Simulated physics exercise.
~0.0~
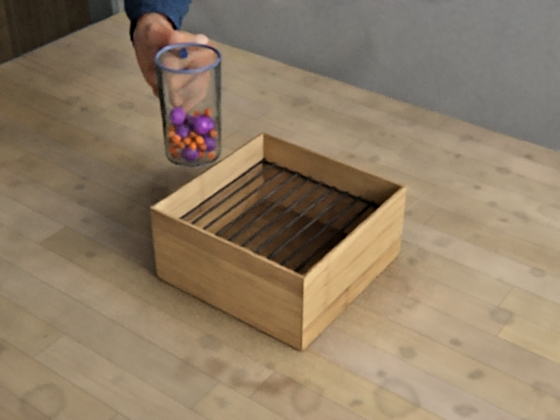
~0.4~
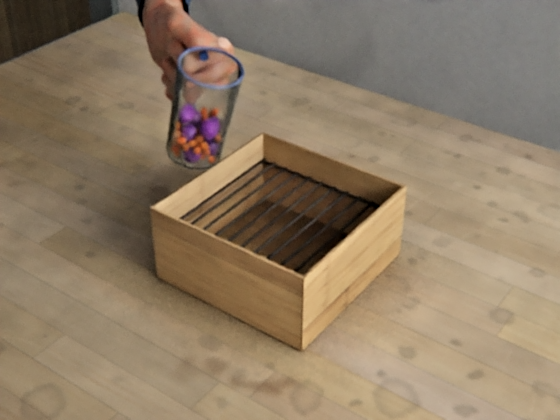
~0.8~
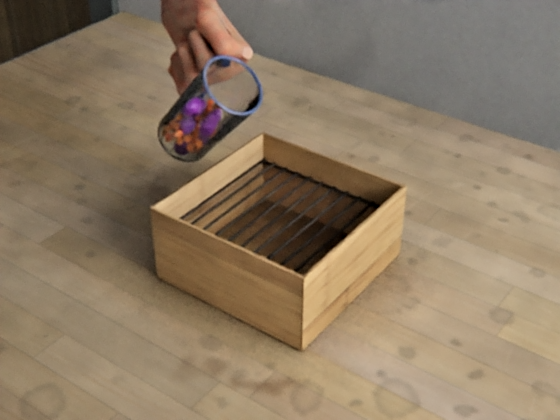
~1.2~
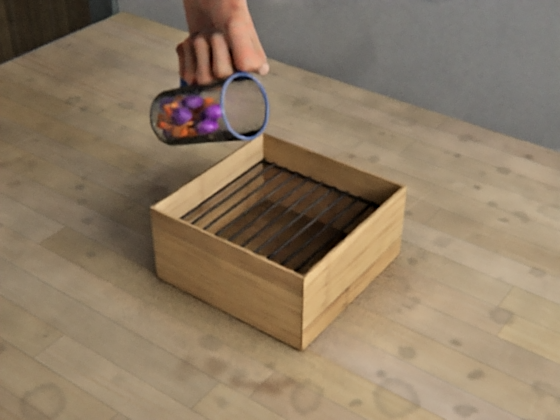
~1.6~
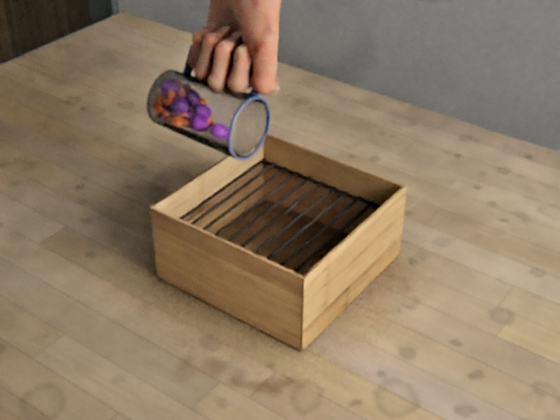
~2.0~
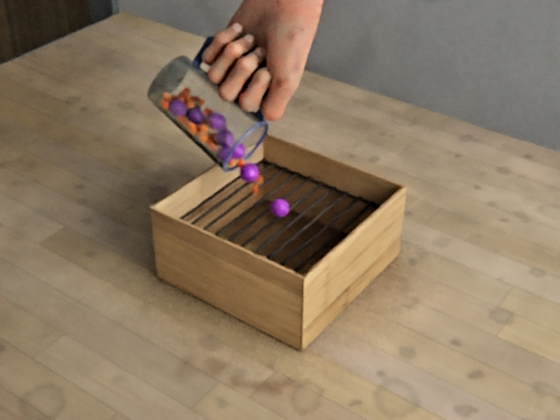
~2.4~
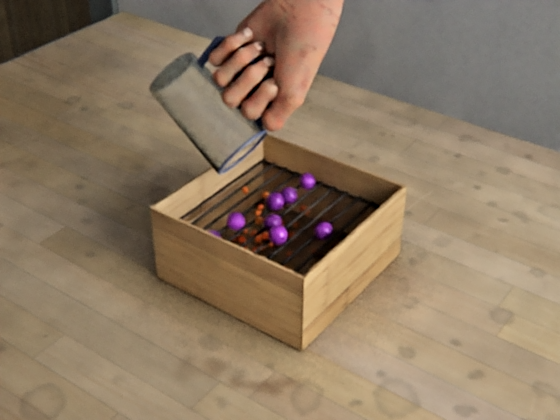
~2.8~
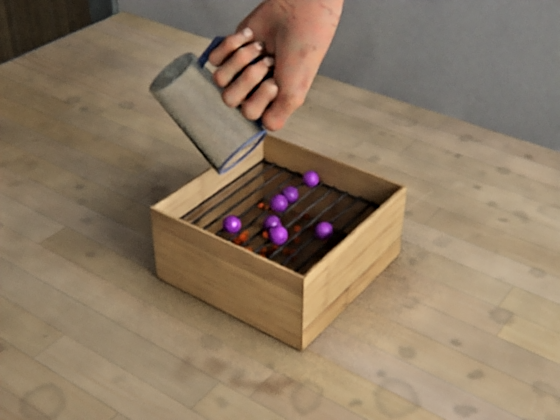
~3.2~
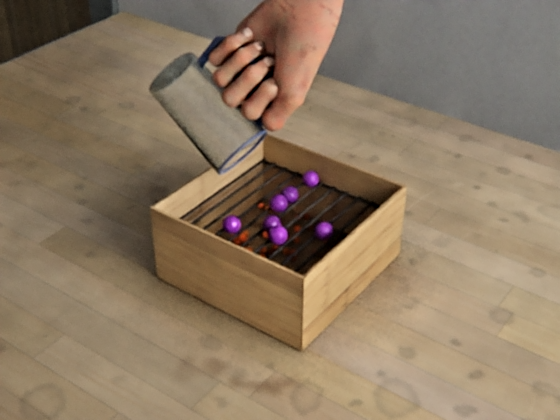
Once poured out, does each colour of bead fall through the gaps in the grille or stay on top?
The orange beads fall through the gaps and end up under the grille. The purple beads are held back and stay on top.
